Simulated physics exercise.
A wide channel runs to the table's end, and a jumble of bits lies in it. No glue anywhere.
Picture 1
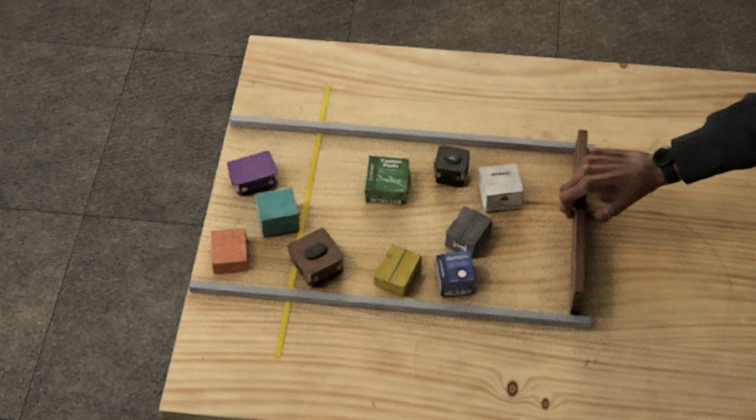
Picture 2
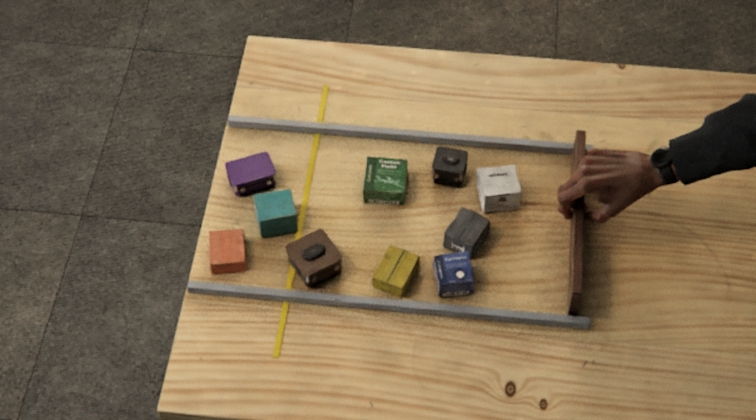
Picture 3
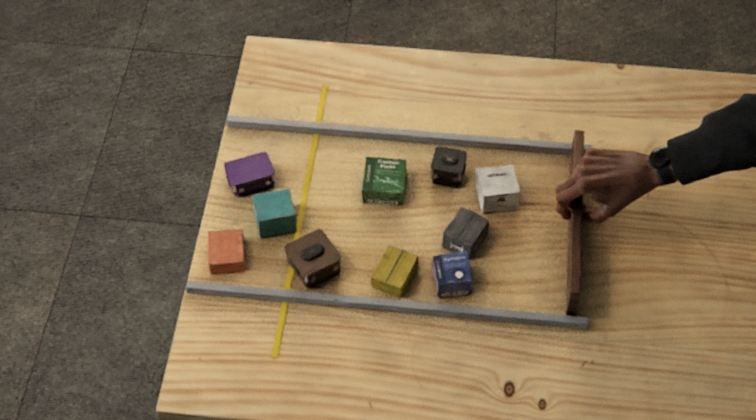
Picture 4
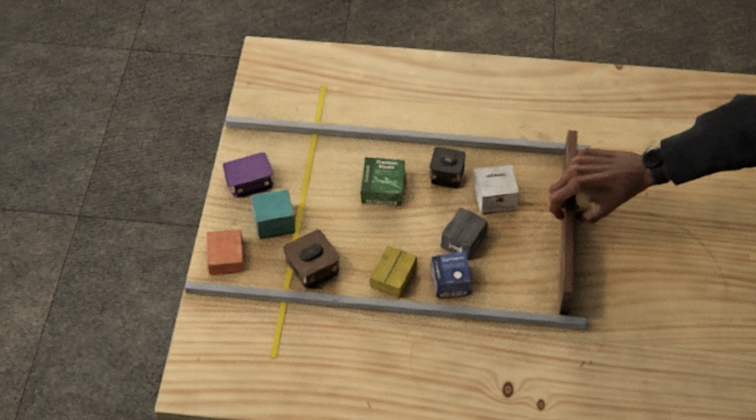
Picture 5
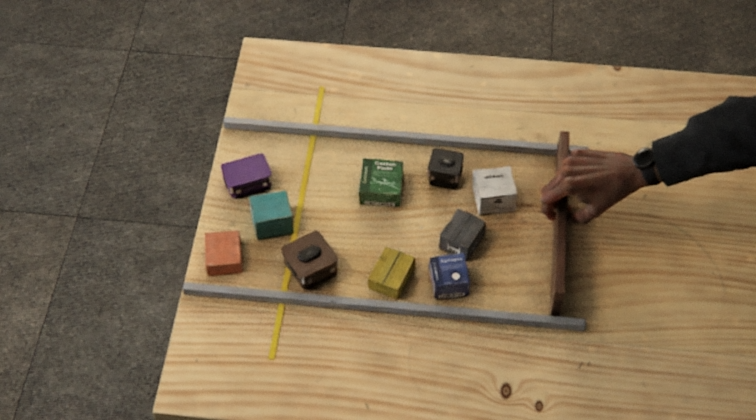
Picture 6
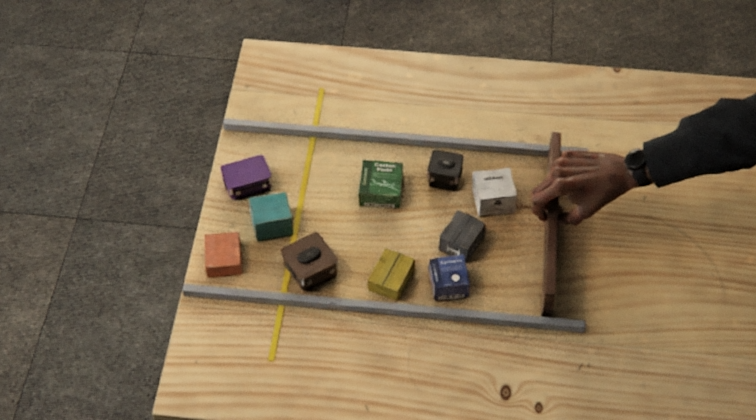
On a pale wooden tabletop above grey floor tiles, seen from above at an angle, two grey rails form a wide channel crossed by a yellow tape line. Purple, turquoise and orange blocks lie at the left, with brown, green, yellow, black, white, grey and blue ones to the right. A dark-sleeved hand slides a brown board slowly left towards the still pieces, while the view drifts very slightly.
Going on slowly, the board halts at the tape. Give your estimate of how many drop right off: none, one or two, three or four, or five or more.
My estimate: One or two.
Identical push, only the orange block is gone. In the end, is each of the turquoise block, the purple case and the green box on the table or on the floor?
Turquoise block - safe; purple case - gone; green box - safe.
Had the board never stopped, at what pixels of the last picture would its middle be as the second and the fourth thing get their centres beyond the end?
I'd put the first at about (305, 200) and the next at about (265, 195).
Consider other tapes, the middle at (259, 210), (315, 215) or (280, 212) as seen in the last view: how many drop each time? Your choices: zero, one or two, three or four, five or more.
In order: Three to four, one or two, three to four.
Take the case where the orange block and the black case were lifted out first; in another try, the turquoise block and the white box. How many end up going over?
First 1, then 1.
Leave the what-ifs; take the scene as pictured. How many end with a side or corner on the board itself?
Count: 4.
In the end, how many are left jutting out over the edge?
1 overhanging.
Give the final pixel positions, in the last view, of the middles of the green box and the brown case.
I'd put one close to (247, 172) and the other close to (200, 250).
Soon after, none off yet; orange block at rest near (223, 254); purple case at rest near (247, 178); turquoise block at rest near (271, 216).
In the end, the number that fall off is one or two; gone, purple case and orange block.
